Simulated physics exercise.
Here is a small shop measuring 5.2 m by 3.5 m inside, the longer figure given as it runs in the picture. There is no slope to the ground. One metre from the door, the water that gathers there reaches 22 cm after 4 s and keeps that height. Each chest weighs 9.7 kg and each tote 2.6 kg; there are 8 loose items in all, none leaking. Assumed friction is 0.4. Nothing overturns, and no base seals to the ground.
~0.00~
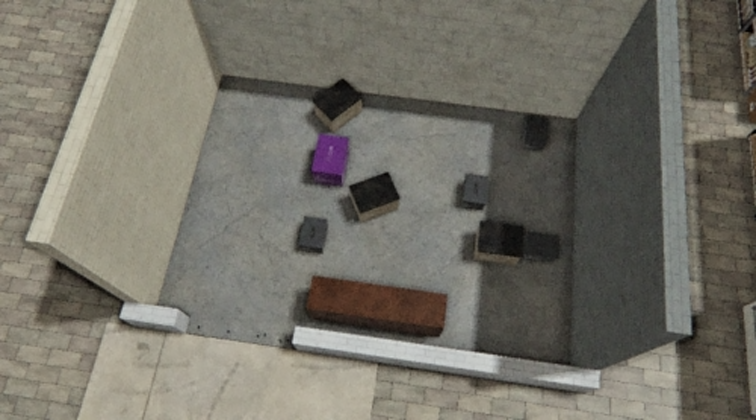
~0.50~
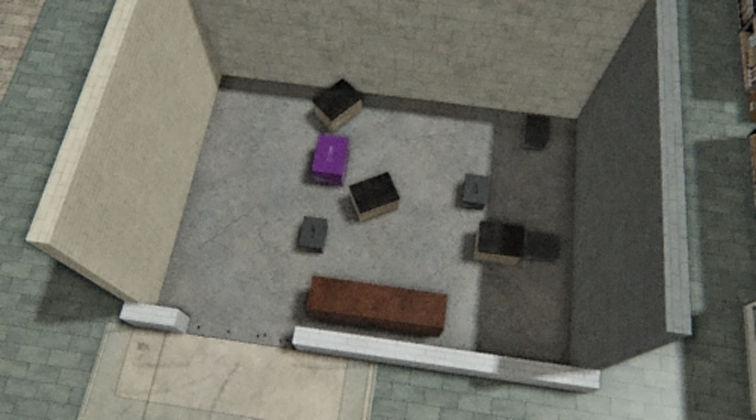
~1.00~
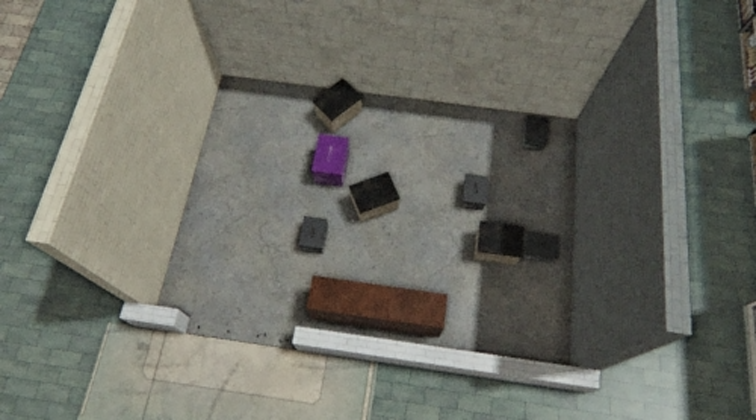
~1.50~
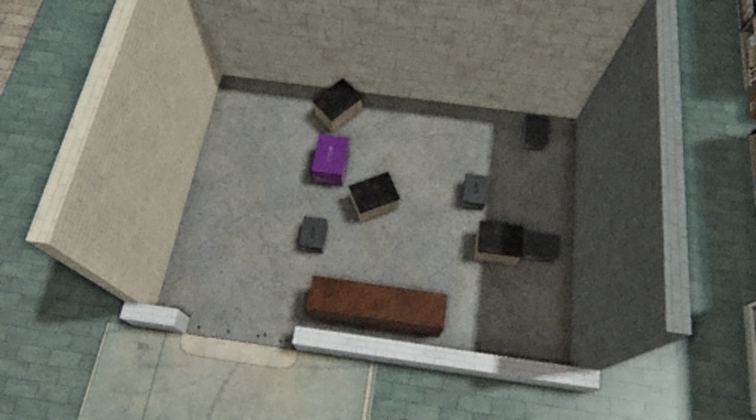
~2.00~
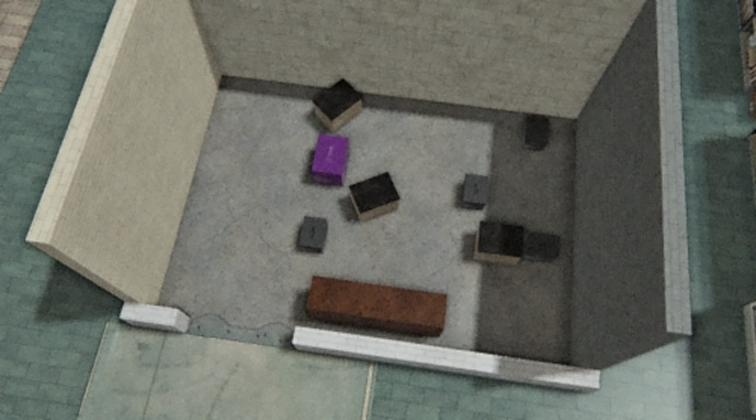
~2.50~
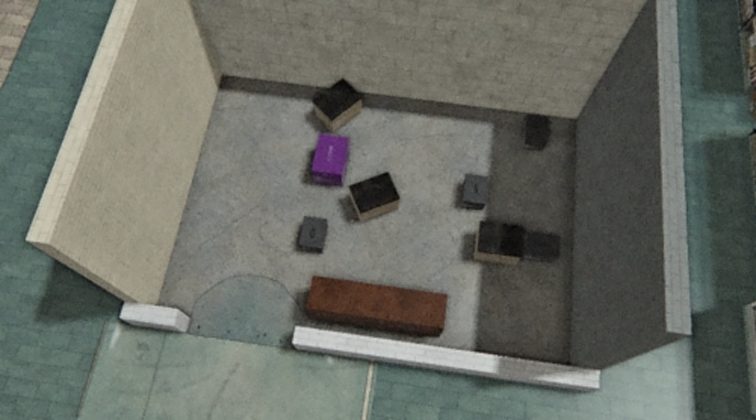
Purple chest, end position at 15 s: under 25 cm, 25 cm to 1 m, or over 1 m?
Over 1 m.
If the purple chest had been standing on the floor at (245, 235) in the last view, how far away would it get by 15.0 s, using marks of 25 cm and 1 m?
Short answer, it is taken a long way.
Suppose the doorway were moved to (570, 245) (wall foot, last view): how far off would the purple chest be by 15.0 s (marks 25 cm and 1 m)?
Result for the purple chest - displaced a long way.
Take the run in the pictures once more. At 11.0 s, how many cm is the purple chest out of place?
Shift by then: About 300 cm.
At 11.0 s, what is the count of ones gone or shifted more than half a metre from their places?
It comes to 8.
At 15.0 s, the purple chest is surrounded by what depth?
Near 18 cm deep.
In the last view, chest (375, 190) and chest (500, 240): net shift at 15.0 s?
Net displacement, in order: 30 cm; 200 cm.
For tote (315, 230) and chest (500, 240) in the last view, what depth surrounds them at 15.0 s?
Some 6 cm at the first, some 9 cm at the second.
After 3.5 s the purple chest is near (330, 154), 0.0 m from its start, aground; 0 afloat.
After 6.8 s the purple chest is near (421, 102), 1.4 m from its start, afloat; 3 afloat.
After 11.0 s the purple chest is near (546, 289), 3.2 m from its start, afloat; 8 afloat.
After 15.0 s the purple chest is near (503, 321), 3.0 m from its start, afloat; 8 afloat.
